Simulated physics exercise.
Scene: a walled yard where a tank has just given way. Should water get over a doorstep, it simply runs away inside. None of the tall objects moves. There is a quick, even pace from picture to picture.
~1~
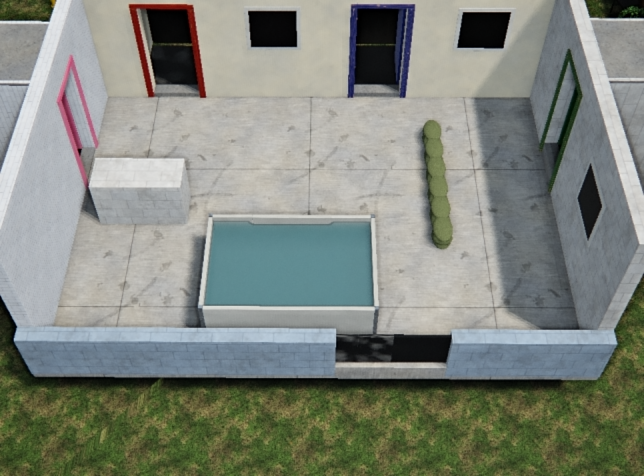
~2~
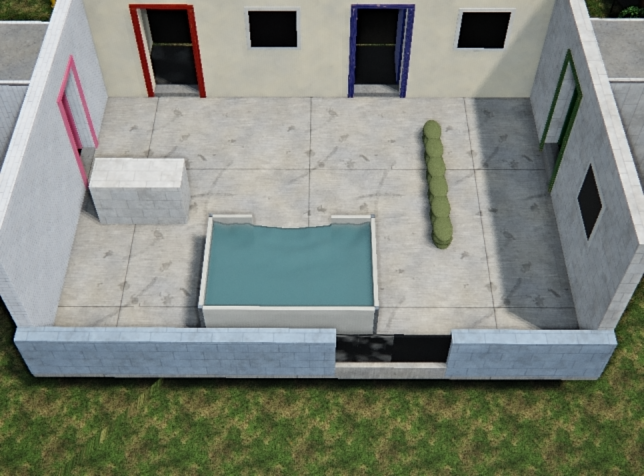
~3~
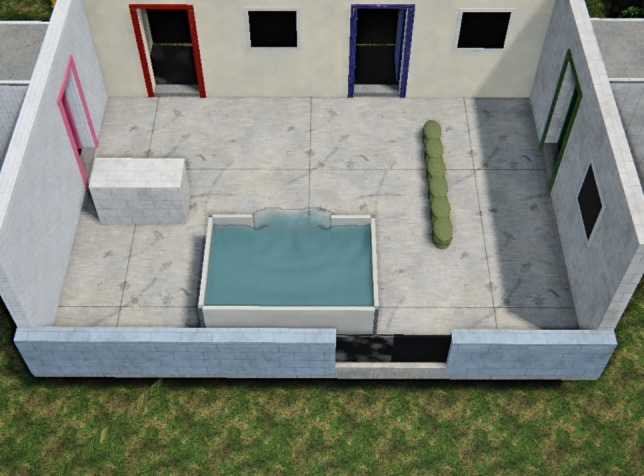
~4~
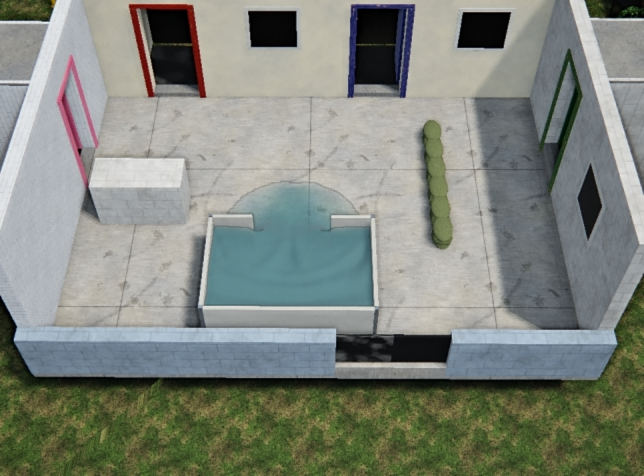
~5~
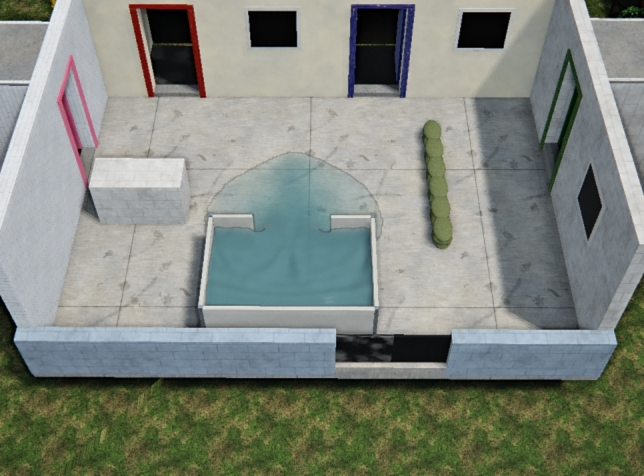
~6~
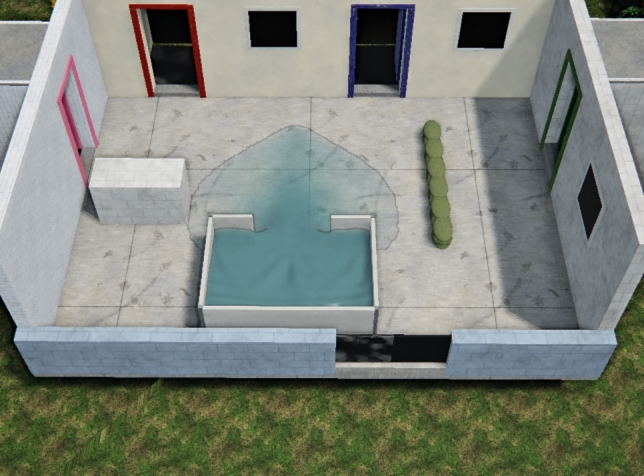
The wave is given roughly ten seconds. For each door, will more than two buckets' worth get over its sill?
Door by door: The green door no, two buckets' worth or less; the blue door yes, more than two buckets' worth; the pink door yes, more than two buckets' worth; the red door yes, more than two buckets' worth.
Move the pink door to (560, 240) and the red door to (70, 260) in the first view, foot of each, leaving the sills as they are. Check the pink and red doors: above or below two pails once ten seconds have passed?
Going through them, I find the pink door escapes flooding and the red door escapes flooding.
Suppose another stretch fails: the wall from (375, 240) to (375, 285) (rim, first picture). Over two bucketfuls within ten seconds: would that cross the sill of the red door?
Lab note: Red door, below the mark.
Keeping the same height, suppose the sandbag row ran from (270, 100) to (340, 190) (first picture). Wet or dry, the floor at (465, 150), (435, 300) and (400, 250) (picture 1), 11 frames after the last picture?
Those spots come out swamped, untouched and untouched, respectively.
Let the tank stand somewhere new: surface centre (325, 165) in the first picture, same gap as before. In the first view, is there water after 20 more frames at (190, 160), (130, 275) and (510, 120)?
Hit, spared, hit.
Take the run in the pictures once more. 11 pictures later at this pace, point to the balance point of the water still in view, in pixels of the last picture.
About (289, 211).
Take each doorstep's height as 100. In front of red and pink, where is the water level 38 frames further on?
I'd put it at close to 170 and 250 per cent.
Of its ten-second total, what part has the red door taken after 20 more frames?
Estimate: Some 50 per cent.
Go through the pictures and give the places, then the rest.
The open tank at (290, 263) is whole and still, in the first frame.
The front is at a hidden place, out from the gap on the open tank's far side, in the second frame.
The front is at (259, 215), out from the gap on the open tank's far side, in the third frame.
The front is at (271, 187), out from the gap on the open tank's far side, in the fourth frame.
The front is at (292, 155), out from the gap on the open tank's far side, in the fifth frame.
Water pours out on the open tank's far side and has run to (293, 128), in the sixth frame.
A moment on, water covers 35 % of the floor; the green door not reached, the blue door wet at the sill, nothing in, the pink door not reached, the red door not reached.
Next, water covers 40 % of the floor; the green door not reached, the blue door over two buckets in, the pink door not reached, the red door under two buckets in.
Then, water covers 50 % of the floor; the green door wet at the sill, nothing in, the blue door far over two buckets in, the pink door under two buckets in, the red door over two buckets in.
Later, water covers 80 % of the floor; the green door wet at the sill, nothing in, the blue door far over two buckets in, the pink door over two buckets in, the red door over two buckets in.
In the end, water covers 95 % of the floor; the green door wet at the sill, nothing in, the blue door far over two buckets in, the pink door far over two buckets in, the red door far over two buckets in.
